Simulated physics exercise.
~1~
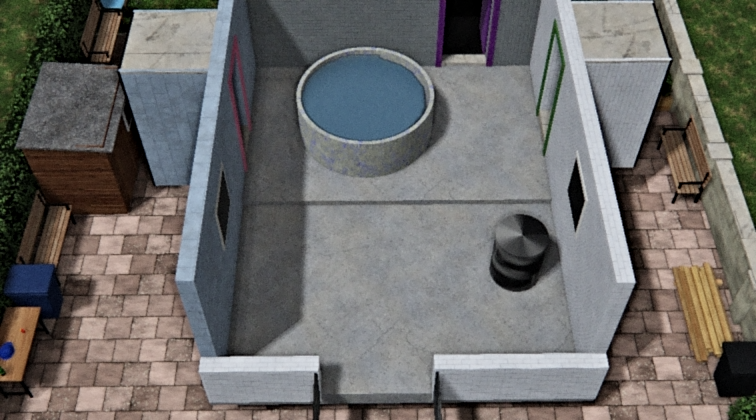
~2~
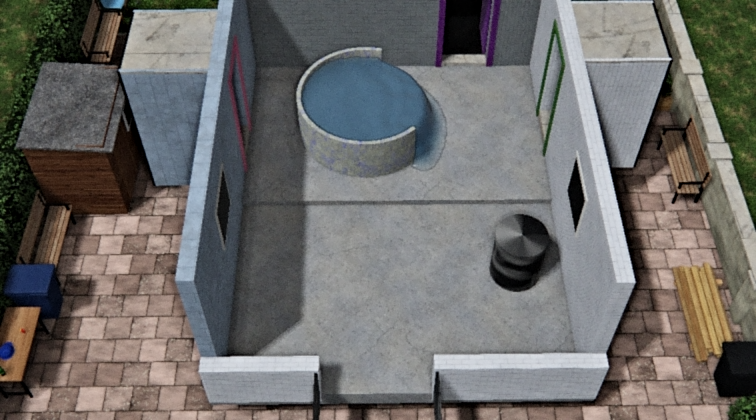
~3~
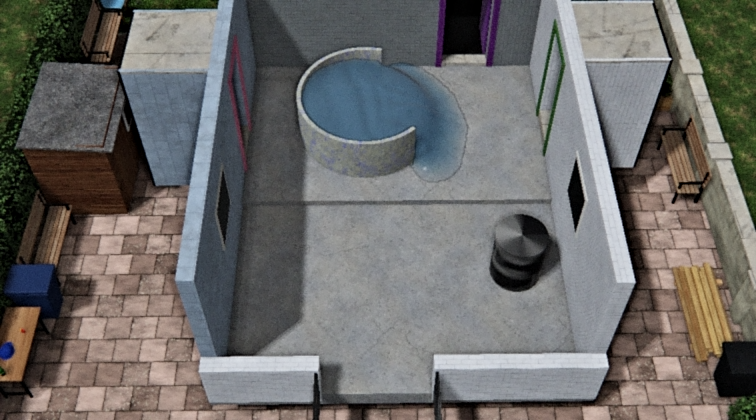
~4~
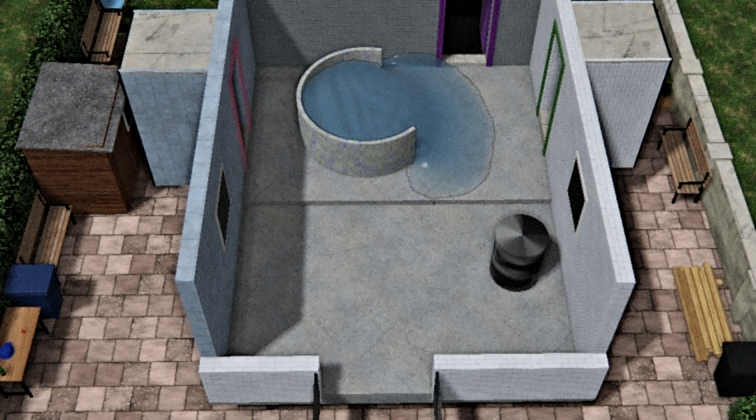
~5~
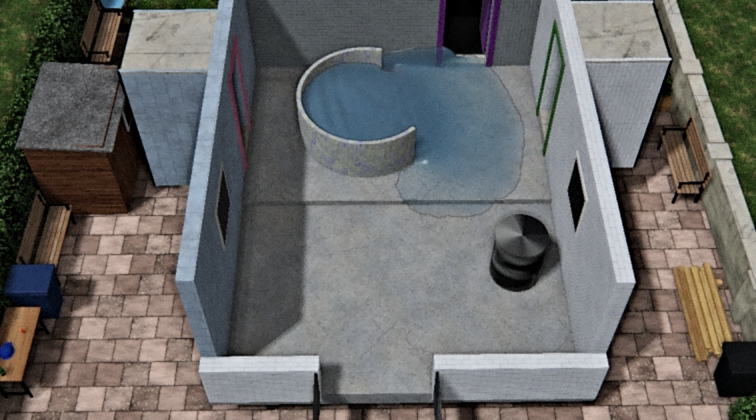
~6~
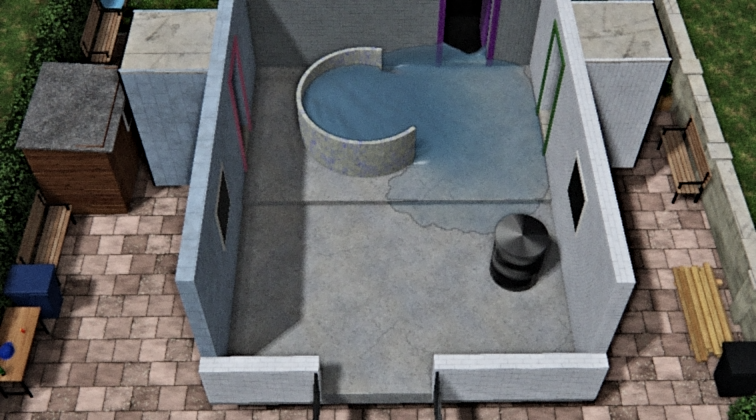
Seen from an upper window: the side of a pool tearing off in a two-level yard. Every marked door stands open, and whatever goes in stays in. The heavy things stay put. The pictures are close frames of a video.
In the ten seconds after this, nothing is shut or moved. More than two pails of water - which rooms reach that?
The purple door reaches it; the green door reaches it; the pink door falls short.
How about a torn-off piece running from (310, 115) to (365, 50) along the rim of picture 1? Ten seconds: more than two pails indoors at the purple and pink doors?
One by one: Purple ends up below, pink ends up above.
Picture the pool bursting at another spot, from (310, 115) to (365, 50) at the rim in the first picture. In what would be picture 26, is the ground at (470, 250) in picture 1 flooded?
There: Dry.
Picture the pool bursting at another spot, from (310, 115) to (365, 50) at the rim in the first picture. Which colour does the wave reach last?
My pick: The one in green.
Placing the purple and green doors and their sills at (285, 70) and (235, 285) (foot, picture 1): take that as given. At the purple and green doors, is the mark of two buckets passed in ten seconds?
The purple door falls short, and the green door falls short.
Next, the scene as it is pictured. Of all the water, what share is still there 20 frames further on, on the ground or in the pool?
Estimate: Close to 86 %.
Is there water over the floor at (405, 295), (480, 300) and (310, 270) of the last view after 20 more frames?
Point 1: Drenched; point 2: Drenched; point 3: Not wet.
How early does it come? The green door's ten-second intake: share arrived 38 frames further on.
Something like 100 in a hundred.
A moment on, water covers 35 % of the floor; the purple door over two buckets in, the green door over two buckets in, the pink door not reached.
Next, water covers 40 % of the floor; the purple door far over two buckets in, the green door far over two buckets in, the pink door not reached.
Then, water covers 65 % of the floor; the purple door far over two buckets in, the green door far over two buckets in, the pink door wet at the sill, nothing in.
Later, water covers 90 % of the floor; the purple door far over two buckets in, the green door far over two buckets in, the pink door wet at the sill, nothing in.
In the end, water covers 95 % of the floor; the purple door far over two buckets in, the green door far over two buckets in, the pink door wet at the sill, nothing in.
